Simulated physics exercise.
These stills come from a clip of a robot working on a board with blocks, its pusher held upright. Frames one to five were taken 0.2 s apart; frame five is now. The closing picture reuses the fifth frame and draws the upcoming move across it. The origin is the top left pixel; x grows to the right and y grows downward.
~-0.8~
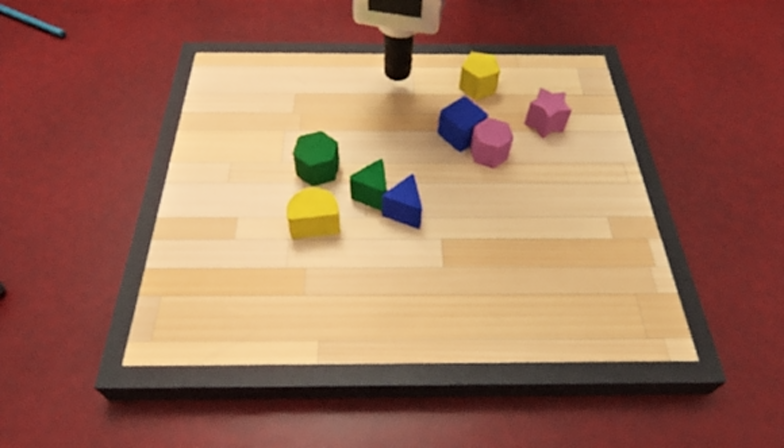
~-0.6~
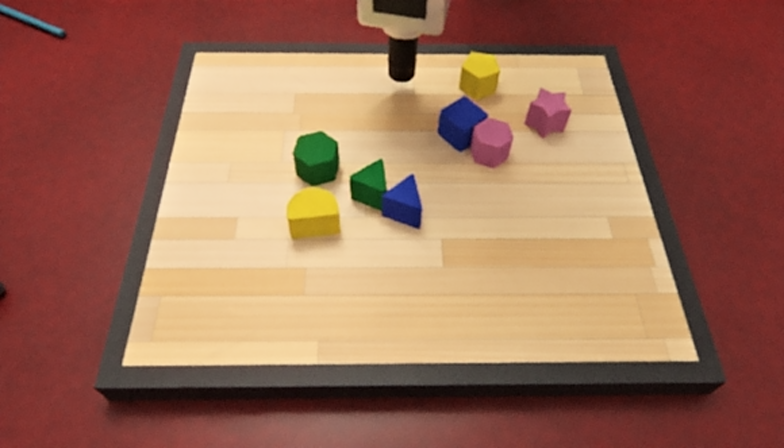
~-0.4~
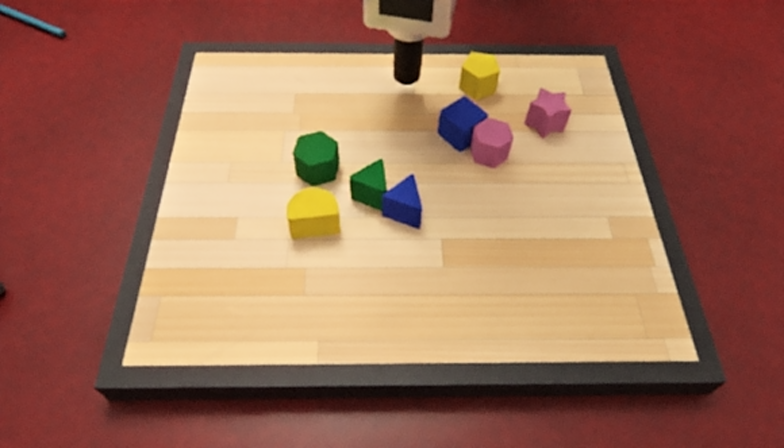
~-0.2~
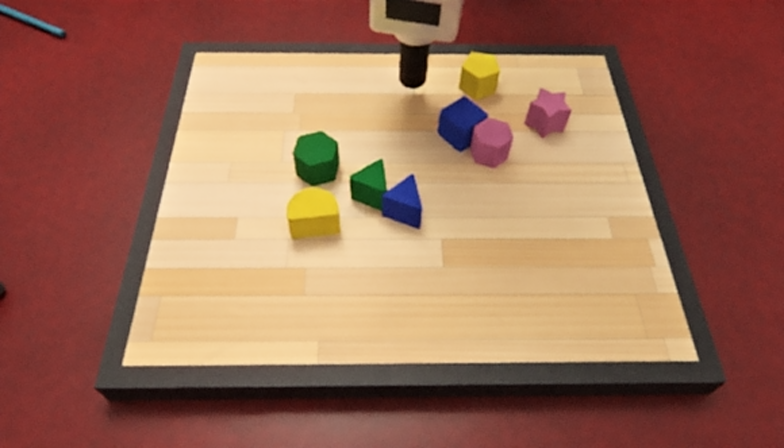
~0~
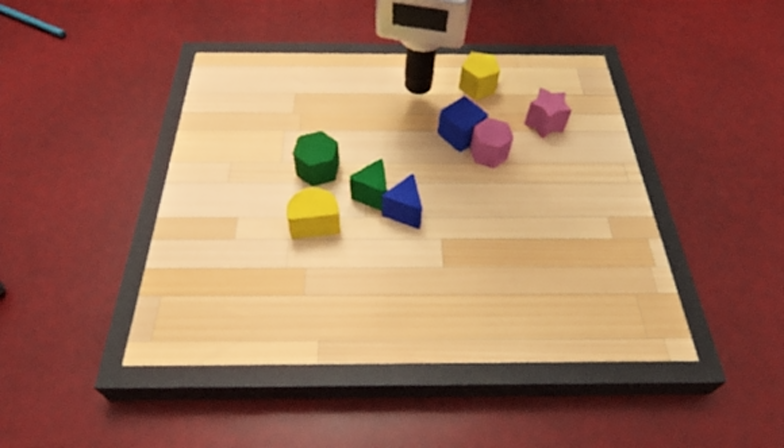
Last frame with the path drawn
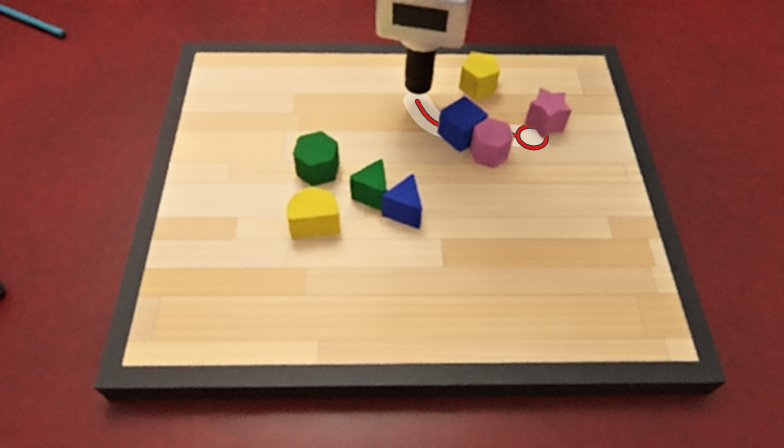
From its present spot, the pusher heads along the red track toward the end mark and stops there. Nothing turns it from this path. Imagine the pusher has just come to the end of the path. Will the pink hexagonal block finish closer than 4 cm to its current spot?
My answer is no.
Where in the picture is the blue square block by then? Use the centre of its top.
Put as a pixel place, it's (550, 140).
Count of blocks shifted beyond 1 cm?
The count is two.
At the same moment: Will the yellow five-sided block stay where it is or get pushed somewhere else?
The block you're asking about stays where it is.
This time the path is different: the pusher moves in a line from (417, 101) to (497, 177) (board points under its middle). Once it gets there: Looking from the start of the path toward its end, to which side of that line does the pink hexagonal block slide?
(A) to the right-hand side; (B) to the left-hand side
Option B.
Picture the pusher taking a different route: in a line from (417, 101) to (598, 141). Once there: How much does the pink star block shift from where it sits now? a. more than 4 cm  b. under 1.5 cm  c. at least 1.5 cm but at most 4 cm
The correct letter is a.
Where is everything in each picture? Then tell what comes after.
The first picture shows pusher tip (398, 73); block tops, blue square block (464, 113); yellow five-sided block (482, 64); pink hexagonal block (494, 132); pink star block (552, 101).
The second picture shows pusher (402, 74); blocks unchanged.
The third picture shows pusher (407, 77); blocks unchanged.
The fourth picture shows pusher (413, 80); blocks unchanged.
The fifth picture shows pusher (418, 86); blue square block (464, 113); yellow five-sided block (482, 64); pink hexagonal block (494, 132); pink star block (552, 101).
Path on the board, from (417, 101) over (443, 127) and (487, 133) to (532, 137).
The first path, step by step. One third of the way, pusher (447, 112); blue square block (478, 119); pink hexagonal block (508, 138).
Two thirds of the way, pusher (492, 118); blue square block (522, 131), turned 15° clockwise; pink hexagonal block (543, 156), turned 15° clockwise.
At the end, pusher (537, 122); blue square block (550, 140), turned 40° clockwise; yellow five-sided block in place; pink hexagonal block (558, 169), turned 40° clockwise; pink star block (556, 100).
